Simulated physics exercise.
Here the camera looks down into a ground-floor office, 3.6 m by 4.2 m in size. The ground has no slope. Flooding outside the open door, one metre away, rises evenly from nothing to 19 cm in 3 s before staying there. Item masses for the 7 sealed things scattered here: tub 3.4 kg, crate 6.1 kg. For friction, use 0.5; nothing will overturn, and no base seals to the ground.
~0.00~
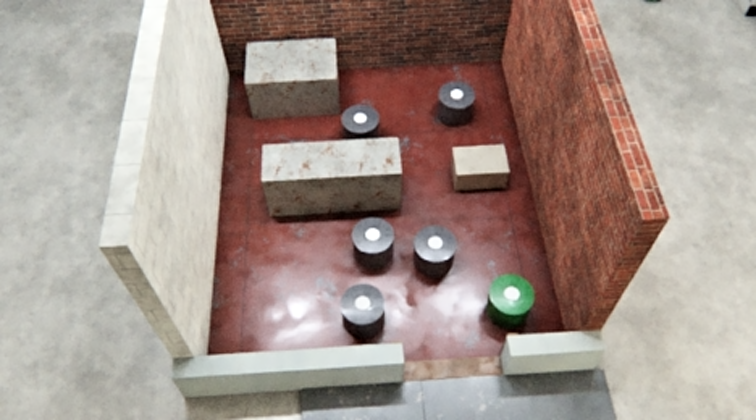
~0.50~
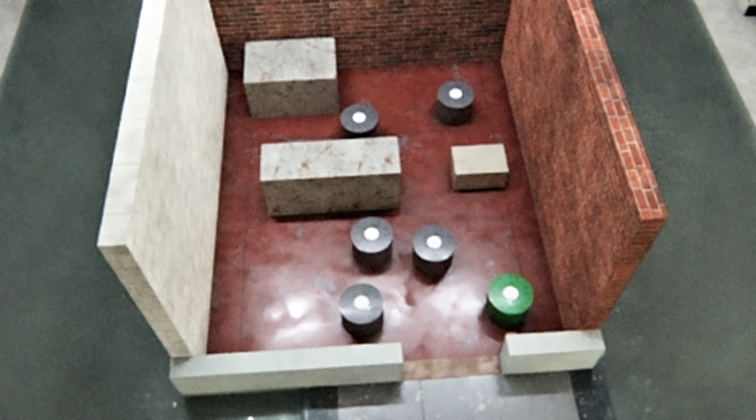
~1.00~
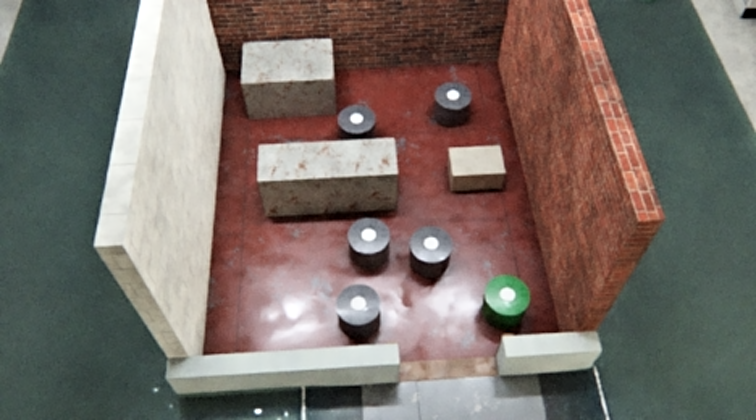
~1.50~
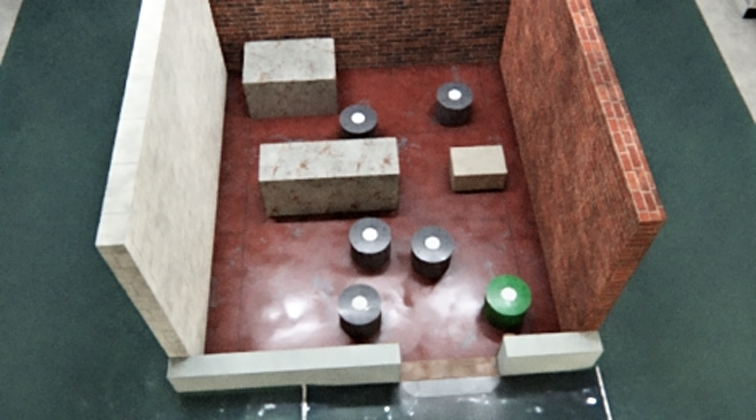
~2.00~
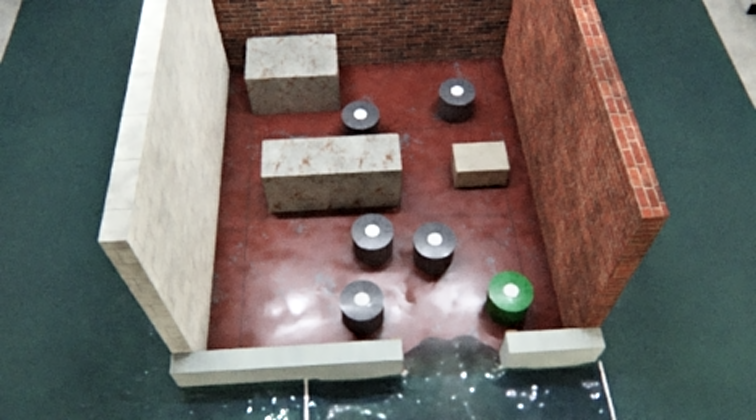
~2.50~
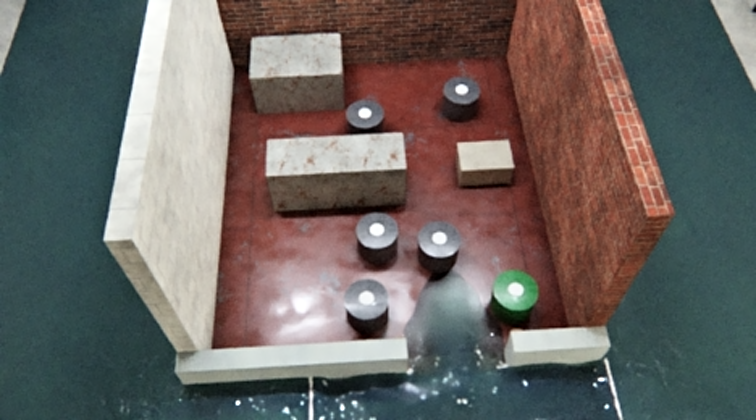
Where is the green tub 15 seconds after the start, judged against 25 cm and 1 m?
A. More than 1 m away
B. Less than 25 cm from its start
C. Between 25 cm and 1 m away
Option A: More than 1 m away.
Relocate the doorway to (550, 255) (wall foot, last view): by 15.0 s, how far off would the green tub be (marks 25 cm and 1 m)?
Result for the green tub - displaced a long way.
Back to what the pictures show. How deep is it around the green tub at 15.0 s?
Roughly 15 cm at that moment.
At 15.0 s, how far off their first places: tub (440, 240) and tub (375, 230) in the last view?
Respectively 200 and 100 cm.
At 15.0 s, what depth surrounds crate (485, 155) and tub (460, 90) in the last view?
First roughly 11 cm, second roughly 10 cm.
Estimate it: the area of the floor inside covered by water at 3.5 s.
I'd estimate close to 3.5 m2.
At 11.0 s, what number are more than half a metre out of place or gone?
I get 6.
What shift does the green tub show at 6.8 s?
I'd guess some 40 cm by then.
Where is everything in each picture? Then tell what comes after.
The green tub at (512, 294) rests on the ground; water covers 0.0 m2; 0 of 7 have shifted, in the first picture.
The green tub at (511, 294) rests on the ground; water covers 0.0 m2; 0 of 7 have shifted, in the second picture.
The green tub at (508, 295), on the bottom; 0.0 m2 under water; 0 of 7 have shifted, in the third picture.
The green tub at (509, 295) rests on the ground; 0.0 m2 under water; 0 of 7 have shifted, in the fourth picture.
The green tub at (511, 291) rests on the ground; water covers 0.1 m2; 0 of 7 have shifted, in the fifth picture.
The green tub at (516, 290) rests on the ground; water covers 0.6 m2; 0 of 7 have shifted, in the sixth picture.
After 3.5 s the green tub is near (536, 282), 0.2 m from its start, aground; 0 afloat.
After 6.8 s the green tub is near (545, 270), 0.4 m from its start, afloat; 4 afloat.
After 11.0 s the green tub is near (509, 172), 1.4 m from its start, afloat; 7 afloat.
After 15.0 s the green tub is near (451, 49), 3.3 m from its start, afloat; 7 afloat.
